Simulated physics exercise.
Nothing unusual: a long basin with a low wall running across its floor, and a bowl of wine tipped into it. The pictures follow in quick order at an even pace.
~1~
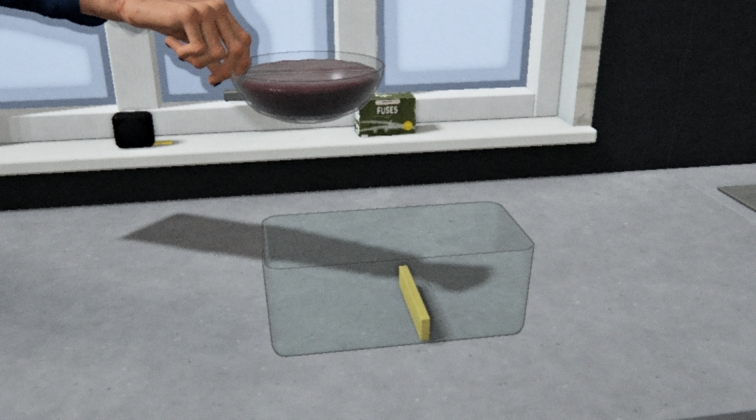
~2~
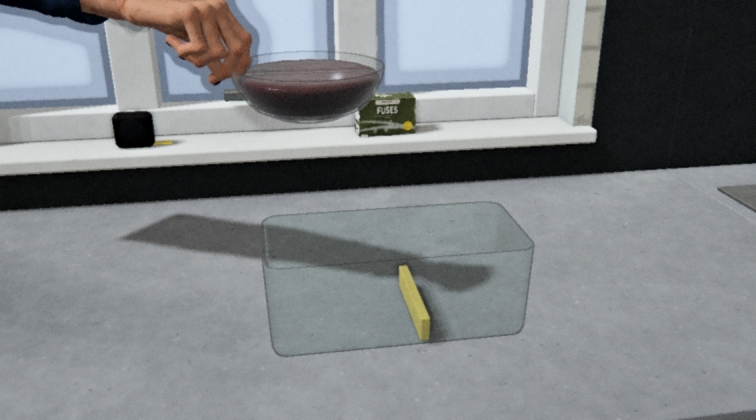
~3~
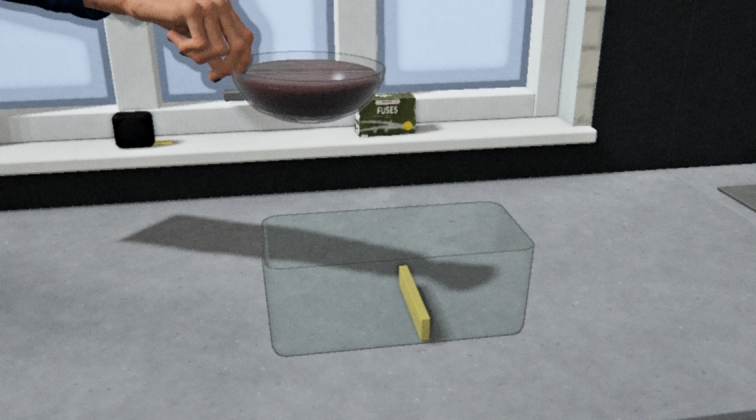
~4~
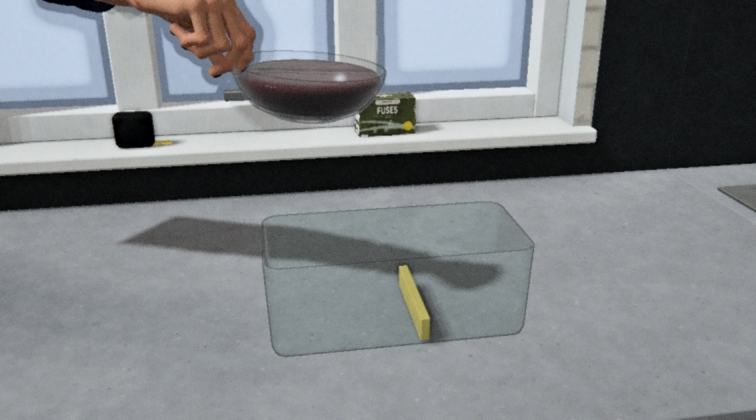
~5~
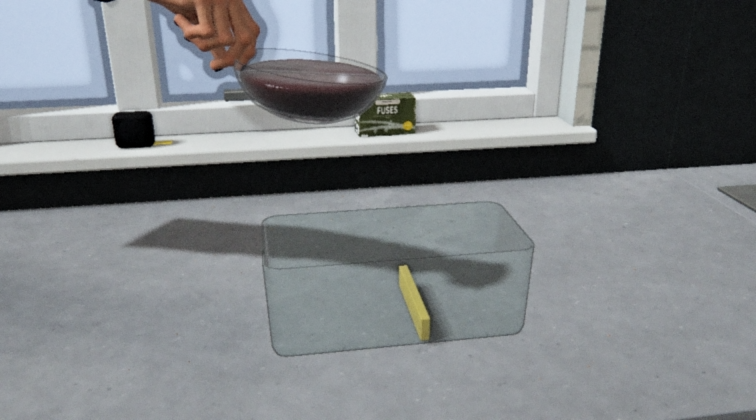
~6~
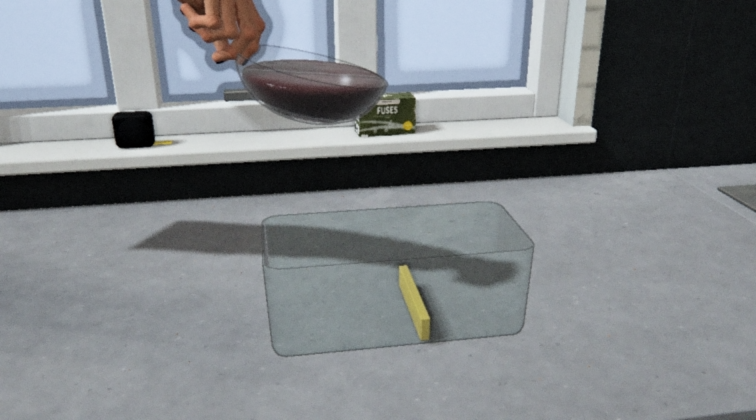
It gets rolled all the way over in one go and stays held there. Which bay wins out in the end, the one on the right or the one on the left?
The one on the right.
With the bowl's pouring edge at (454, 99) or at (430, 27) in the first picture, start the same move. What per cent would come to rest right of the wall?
The first gives 60 %, the second 55 %.
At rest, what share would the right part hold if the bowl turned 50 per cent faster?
Close to 55 out of every hundred.
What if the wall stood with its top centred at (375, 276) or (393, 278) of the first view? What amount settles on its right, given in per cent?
With the first placement it is 90 %, with the second 85 %.
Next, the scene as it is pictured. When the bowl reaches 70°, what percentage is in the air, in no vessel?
I'd reckon some 55 per cent.
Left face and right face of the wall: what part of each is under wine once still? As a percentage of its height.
Left part: 30 per cent; right part: 80.
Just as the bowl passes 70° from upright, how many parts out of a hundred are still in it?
Some 20 per cent.
A moment on, the tilt is 70° and 19 per cent is still to pour, 2 is left of the wall and 22 right of it.
Next, the tilt is 98° and 0 per cent is still to pour, 26 is left of the wall and 68 right of it.
Then the tilt is 100° and 0 per cent is still to pour, 34 is left of the wall and 65 right of it.
Later the tilt is 100° and 0 per cent is still to pour, 36 is left of the wall and 63 right of it.
In the end 36 per cent lies left of the wall, 63 right of it and 2 outside.
